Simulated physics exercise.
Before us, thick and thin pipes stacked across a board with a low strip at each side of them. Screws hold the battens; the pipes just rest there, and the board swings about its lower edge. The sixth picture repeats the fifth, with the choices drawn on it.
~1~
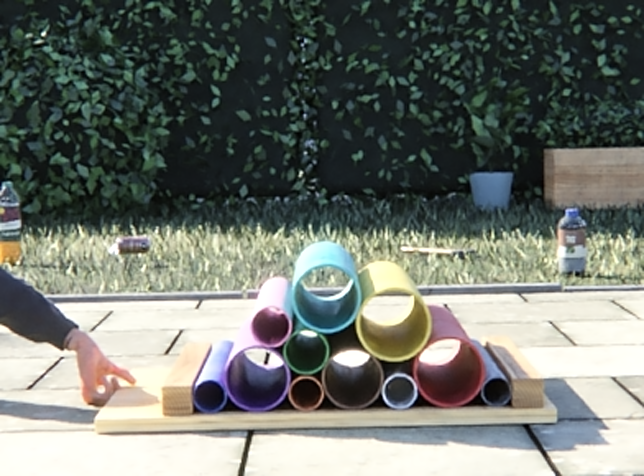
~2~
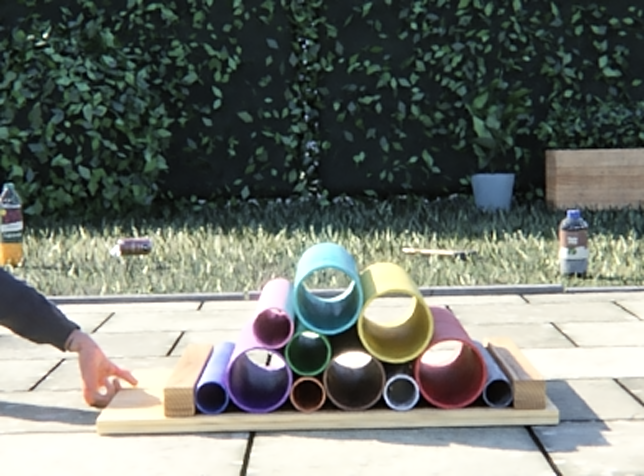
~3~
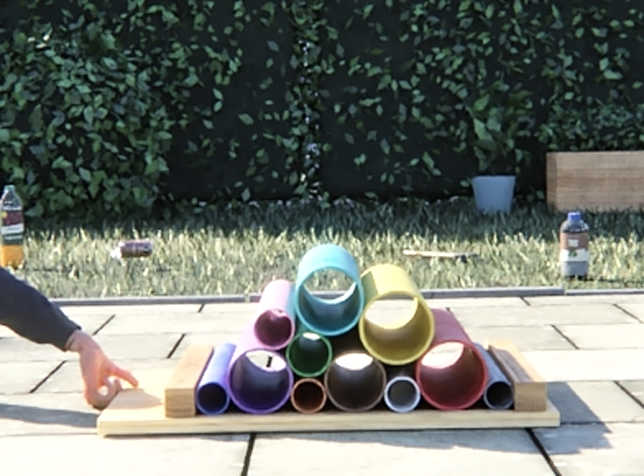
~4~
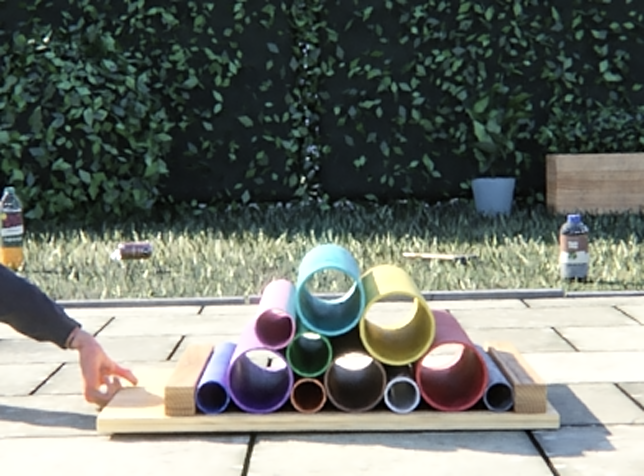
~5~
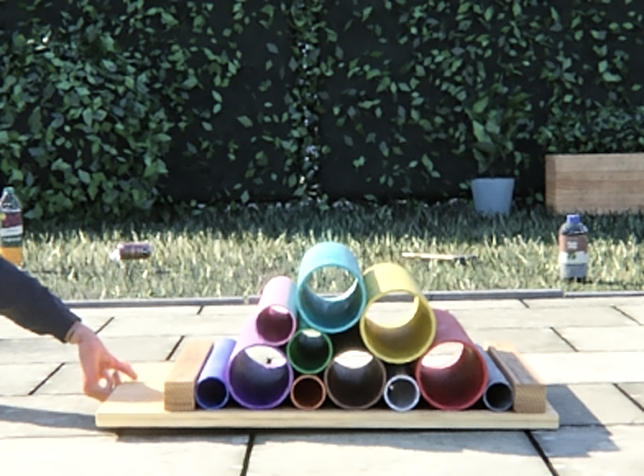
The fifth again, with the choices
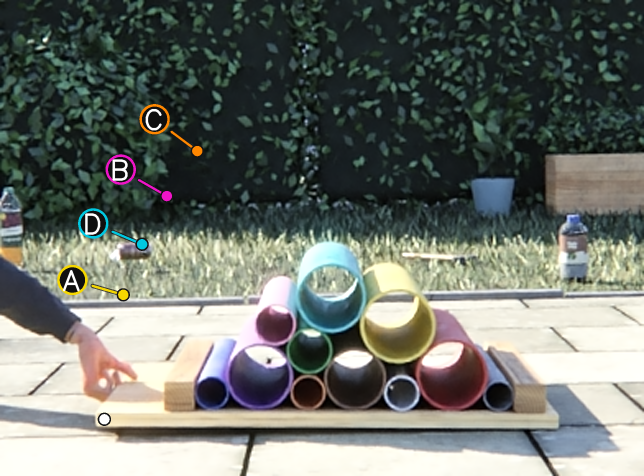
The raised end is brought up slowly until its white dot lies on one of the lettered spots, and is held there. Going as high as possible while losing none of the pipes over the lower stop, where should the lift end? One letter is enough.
Raise it to C.
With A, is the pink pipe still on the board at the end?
Yes, with A.
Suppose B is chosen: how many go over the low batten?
At B the number is none.
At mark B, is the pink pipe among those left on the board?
The pink pipe: Yes.
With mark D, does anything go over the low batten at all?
At D: No.
On the marked copy, A at (124, 295); B at (167, 196); C at (197, 151); D at (142, 244); the white dot at (105, 420).
Taking C. A third of the way, board at 20°.
Two thirds of the way, board at 38°.
When it is over, board at 38°, none over the low batten.
As for the rest, A none over the low batten; B none over the low batten; D none over the low batten.
